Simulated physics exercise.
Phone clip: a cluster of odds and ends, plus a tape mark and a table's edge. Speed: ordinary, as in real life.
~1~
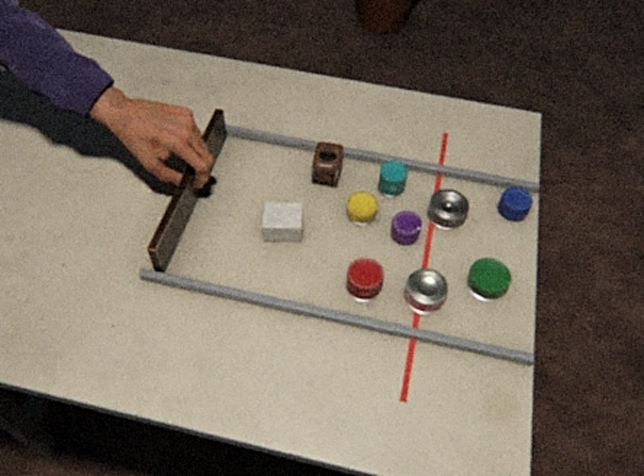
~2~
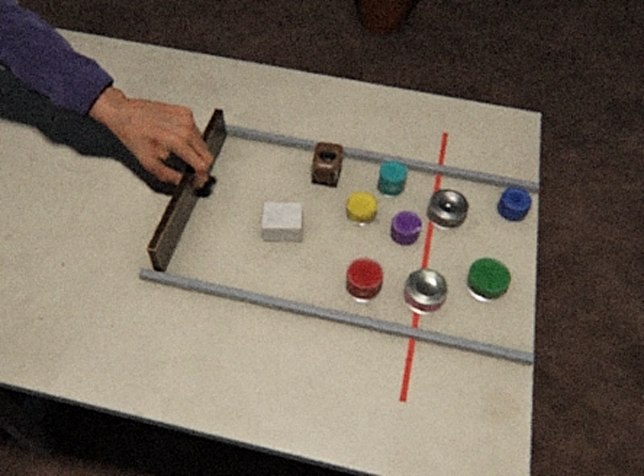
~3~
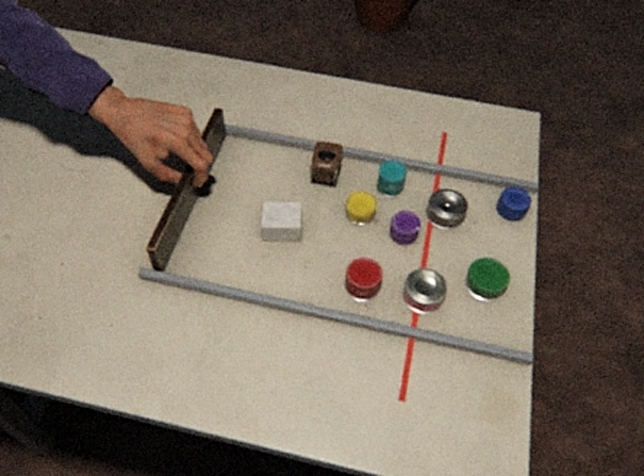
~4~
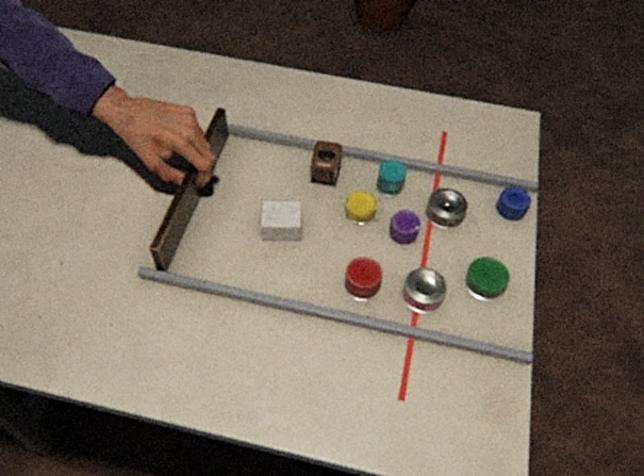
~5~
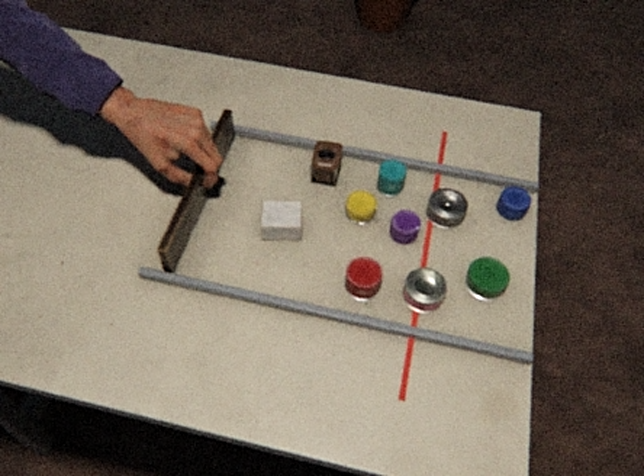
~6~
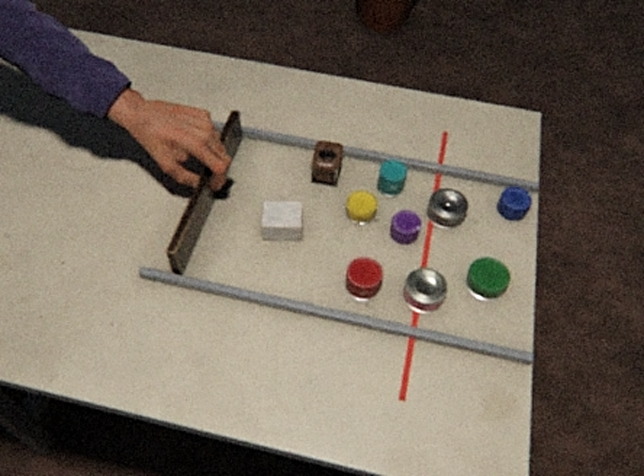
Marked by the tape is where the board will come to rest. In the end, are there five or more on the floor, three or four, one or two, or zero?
Mind you, the pieces that take the plunge come to zero.
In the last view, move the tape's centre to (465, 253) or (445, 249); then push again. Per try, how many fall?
The first try gives 1, the second gives 0.
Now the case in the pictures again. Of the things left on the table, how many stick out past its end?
The overhang total is 0.
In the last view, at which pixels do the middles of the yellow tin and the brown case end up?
The one named first is at (446, 226), the next at (451, 187).
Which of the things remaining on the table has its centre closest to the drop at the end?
The blue lid is foremost.
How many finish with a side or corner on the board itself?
4 of them.
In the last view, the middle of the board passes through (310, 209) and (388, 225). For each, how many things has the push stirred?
Tally: First 2; then 8.
Soon after, none off yet; blue lid at rest near (514, 204); green pot at rest near (488, 279); grey tin at rest near (447, 209).
In the end, the number that fall off is zero.
